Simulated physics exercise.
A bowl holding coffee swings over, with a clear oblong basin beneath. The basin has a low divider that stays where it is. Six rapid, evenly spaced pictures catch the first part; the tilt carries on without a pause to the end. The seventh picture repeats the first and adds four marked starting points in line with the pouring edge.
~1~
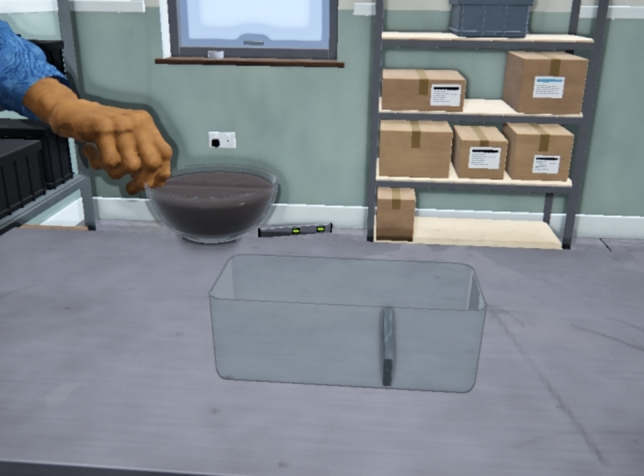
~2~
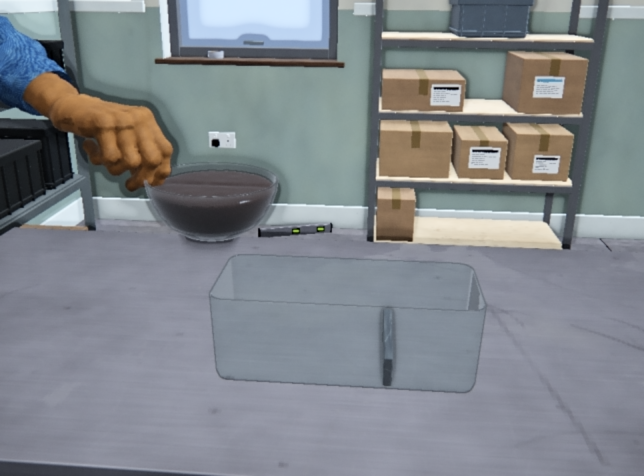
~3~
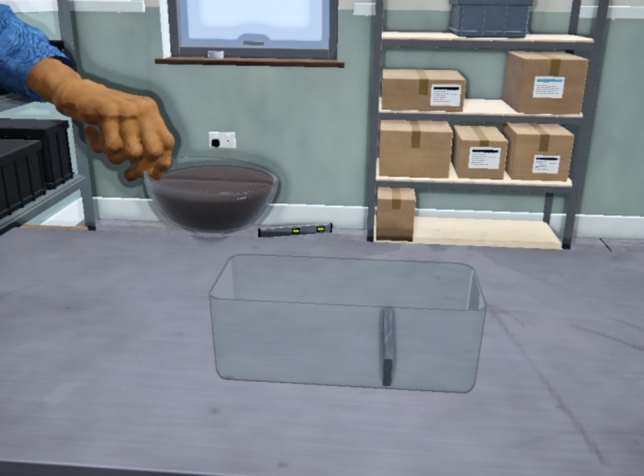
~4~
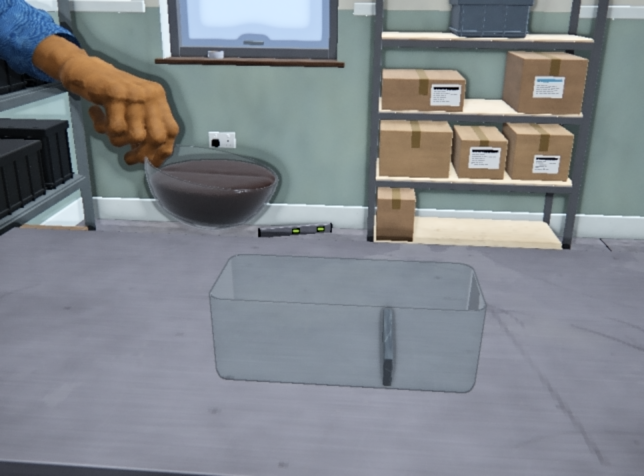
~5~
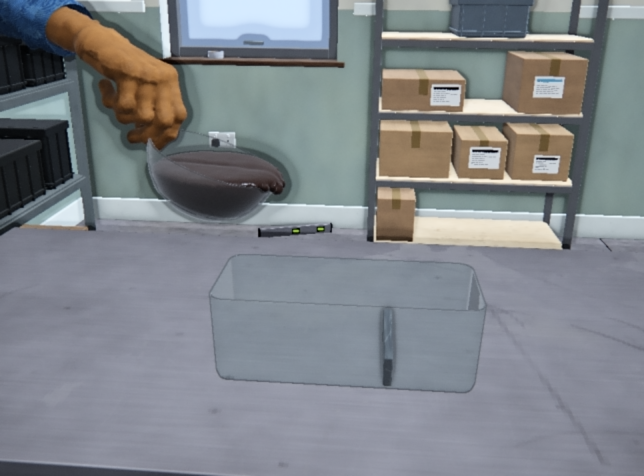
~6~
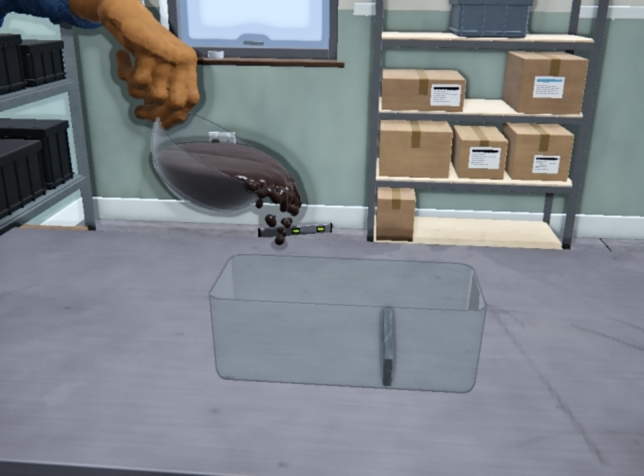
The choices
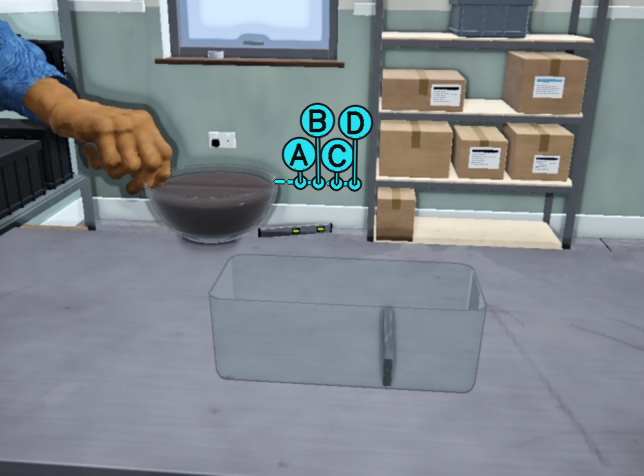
In a storeroom with boxes on shelves, a gloved hand lifted a clear bowl of dark coffee behind an oblong see-through basin and tilted it to the right until dark clumps dropped over its lip.
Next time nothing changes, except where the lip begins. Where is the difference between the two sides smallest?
Use place A.
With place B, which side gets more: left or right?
The right one.
On the marked copy, A at (300, 182); B at (318, 182); C at (336, 183); D at (354, 184).
For place A, about 46 % ends left of the wall and 53 % right of it.
For place B, about 29 % ends left of the wall and 70 % right of it.
For place C, about 25 % ends left of the wall and 75 % right of it.
For place D, about 34 % ends left of the wall and 66 % right of it.
